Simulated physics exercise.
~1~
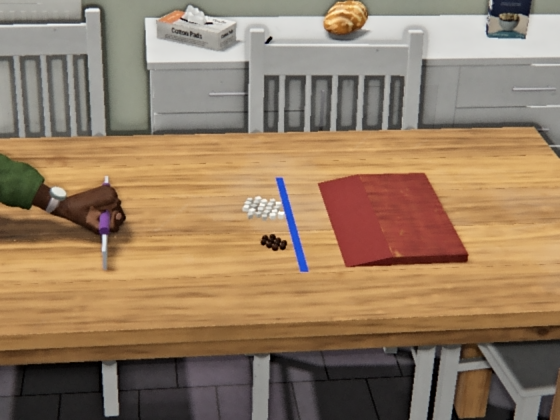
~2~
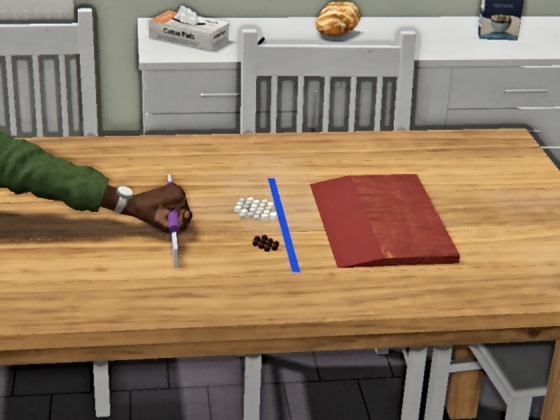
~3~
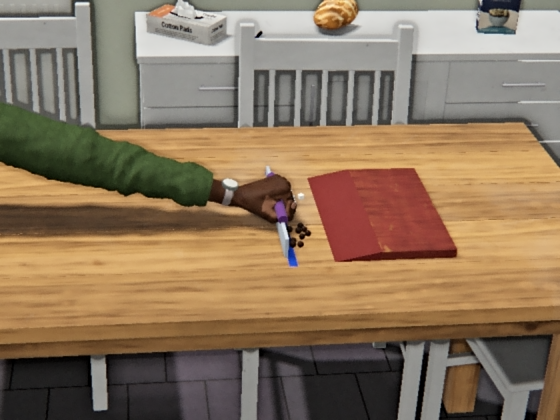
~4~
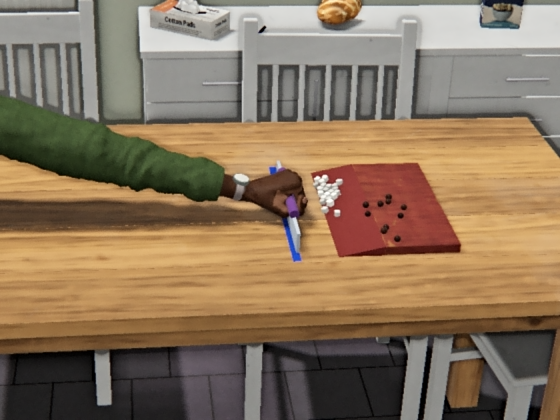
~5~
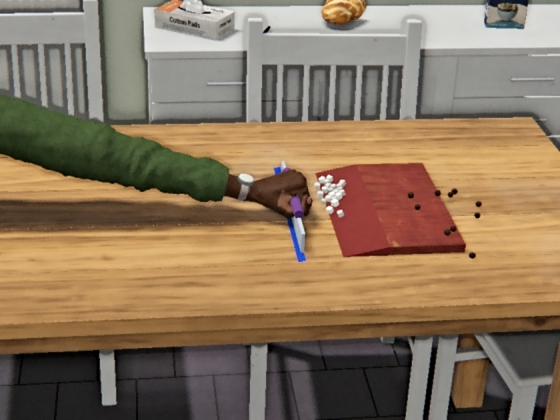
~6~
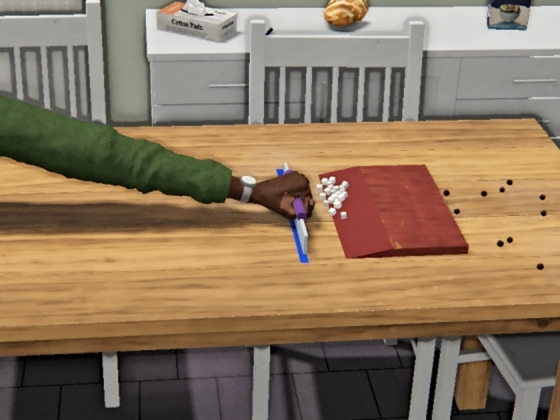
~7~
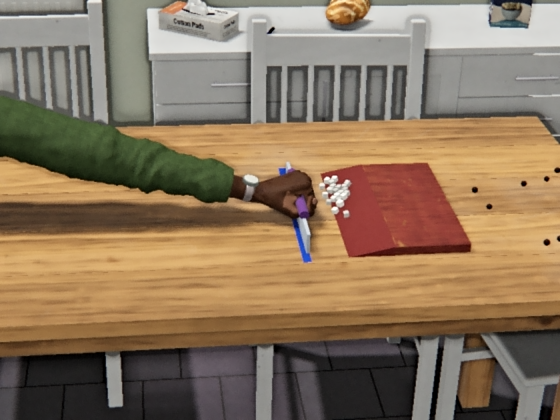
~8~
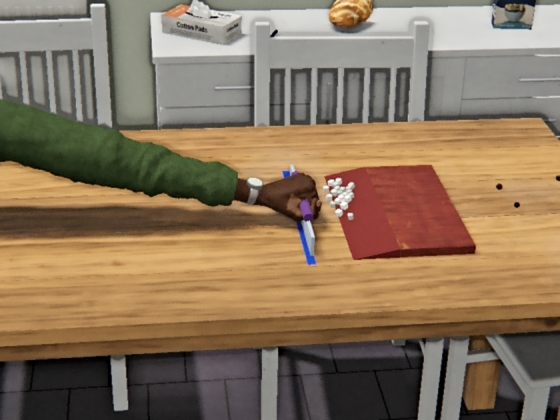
A dark-skinned hand in a green sleeve and pale wristwatch grips a purple-handled scraper at the left of a wooden table, seen from slightly above by a gently swaying camera. Ahead lie a cluster of white bits, a smaller cluster of black bits nearer the viewer, a blue tape line and a red slab with a sloping edge. The hand sweeps right, pushing both clusters across the tape, and stops there. The black bits shoot over the slab and scatter across the table toward the right edge, while the white ones settle bunched around the slab's left edge, most on its slope.
